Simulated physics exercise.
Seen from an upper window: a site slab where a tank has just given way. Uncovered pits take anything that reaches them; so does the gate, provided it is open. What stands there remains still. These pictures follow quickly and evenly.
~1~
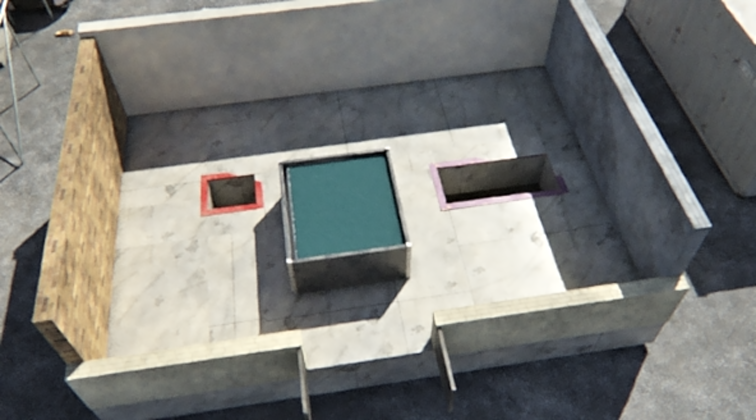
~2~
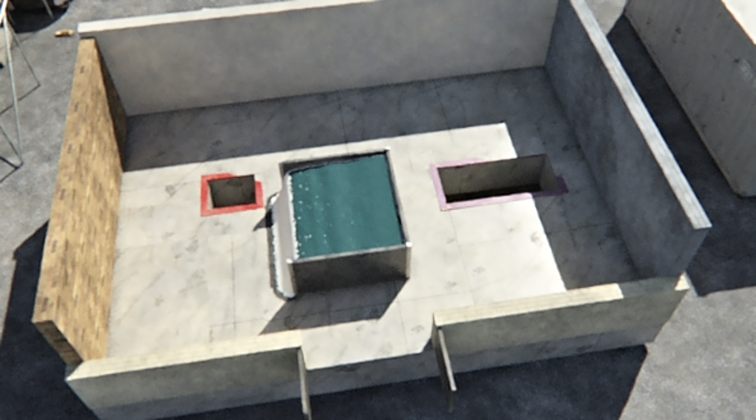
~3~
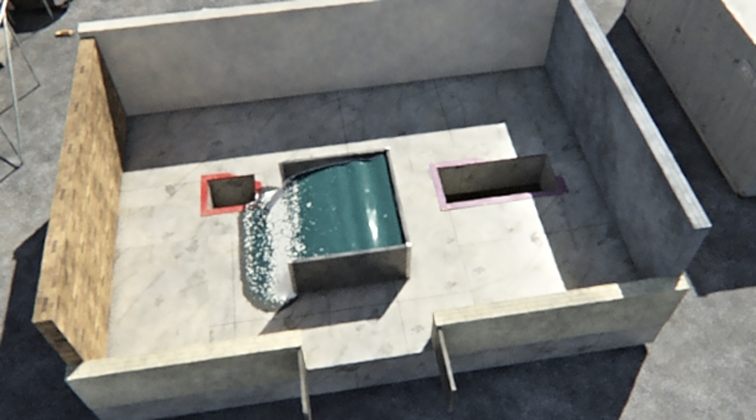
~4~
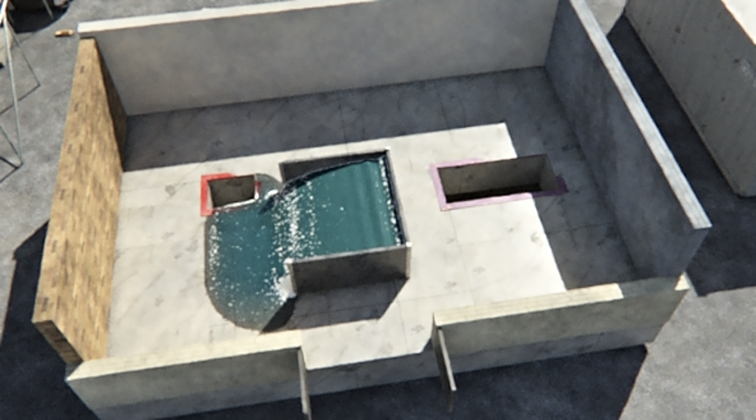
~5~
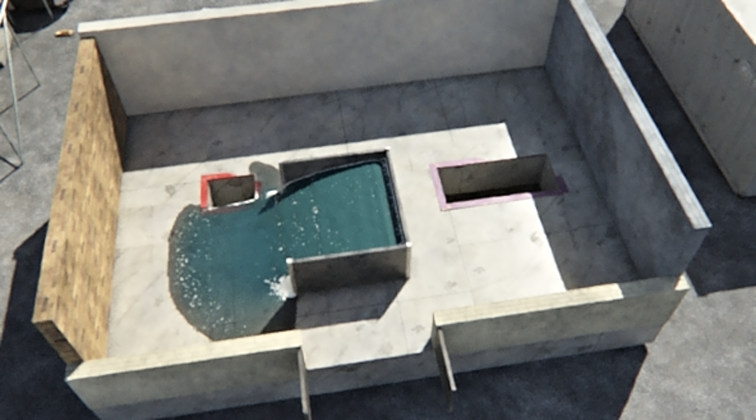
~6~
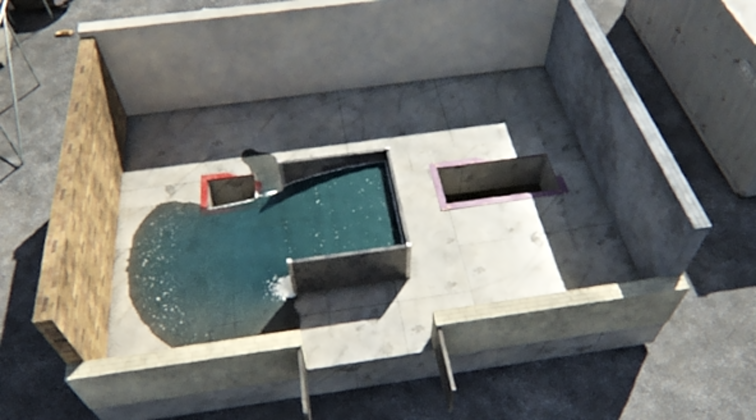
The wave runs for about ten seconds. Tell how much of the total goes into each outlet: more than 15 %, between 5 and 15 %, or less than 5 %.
Result: Gate: The middle band. Red pit: The top band. Purple pit: The middle band.
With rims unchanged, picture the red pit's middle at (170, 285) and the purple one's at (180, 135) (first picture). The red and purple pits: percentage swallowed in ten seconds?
The red pit receives 50 per cent and the purple pit 25 per cent.
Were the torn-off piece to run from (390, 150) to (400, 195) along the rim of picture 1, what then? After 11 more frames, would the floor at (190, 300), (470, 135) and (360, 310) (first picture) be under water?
Taking them in order, I'd say not reached, swamped and not reached.
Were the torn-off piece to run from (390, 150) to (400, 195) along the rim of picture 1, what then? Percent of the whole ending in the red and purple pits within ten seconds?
In percent: Red 0, purple 60.
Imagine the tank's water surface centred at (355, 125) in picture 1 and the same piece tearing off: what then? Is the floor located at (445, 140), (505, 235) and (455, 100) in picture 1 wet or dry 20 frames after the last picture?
Spot one unwetted, spot two unwetted, spot three unwetted.
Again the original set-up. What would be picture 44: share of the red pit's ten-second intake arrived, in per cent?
Roughly 75 percent.
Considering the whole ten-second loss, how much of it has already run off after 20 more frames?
Share gone: About 35 %.
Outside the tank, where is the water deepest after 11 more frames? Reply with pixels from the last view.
Pointing at (106, 373).
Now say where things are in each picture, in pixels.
In the first picture, still water in the open tank at (342, 205).
In the second picture, water pours out at (291, 232) and has run to (292, 297).
In the third picture, the front is at (266, 307), out from the gap at (291, 233).
In the fourth picture, water pours out at (291, 234) and has run to (247, 323).
In the fifth picture, the front is at (177, 297), out from the gap at (291, 234).
In the sixth picture, the front is at (135, 296), out from the gap at (291, 235).
A moment on, water covers 25 % of the floor; the gate 0 %, the red pit 7 %, the purple pit 0 %.
Next, water covers 30 % of the floor; the gate 0 %, the red pit 10 %, the purple pit 0 %.
Then, water covers 40 % of the floor; the gate 0 %, the red pit 13 %, the purple pit 0 %.
Later, water covers 75 % of the floor; the gate 4 %, the red pit 19 %, the purple pit 0 %.
In the end, water covers 95 % of the floor; the gate 7 %, the red pit 25 %, the purple pit 7 %.
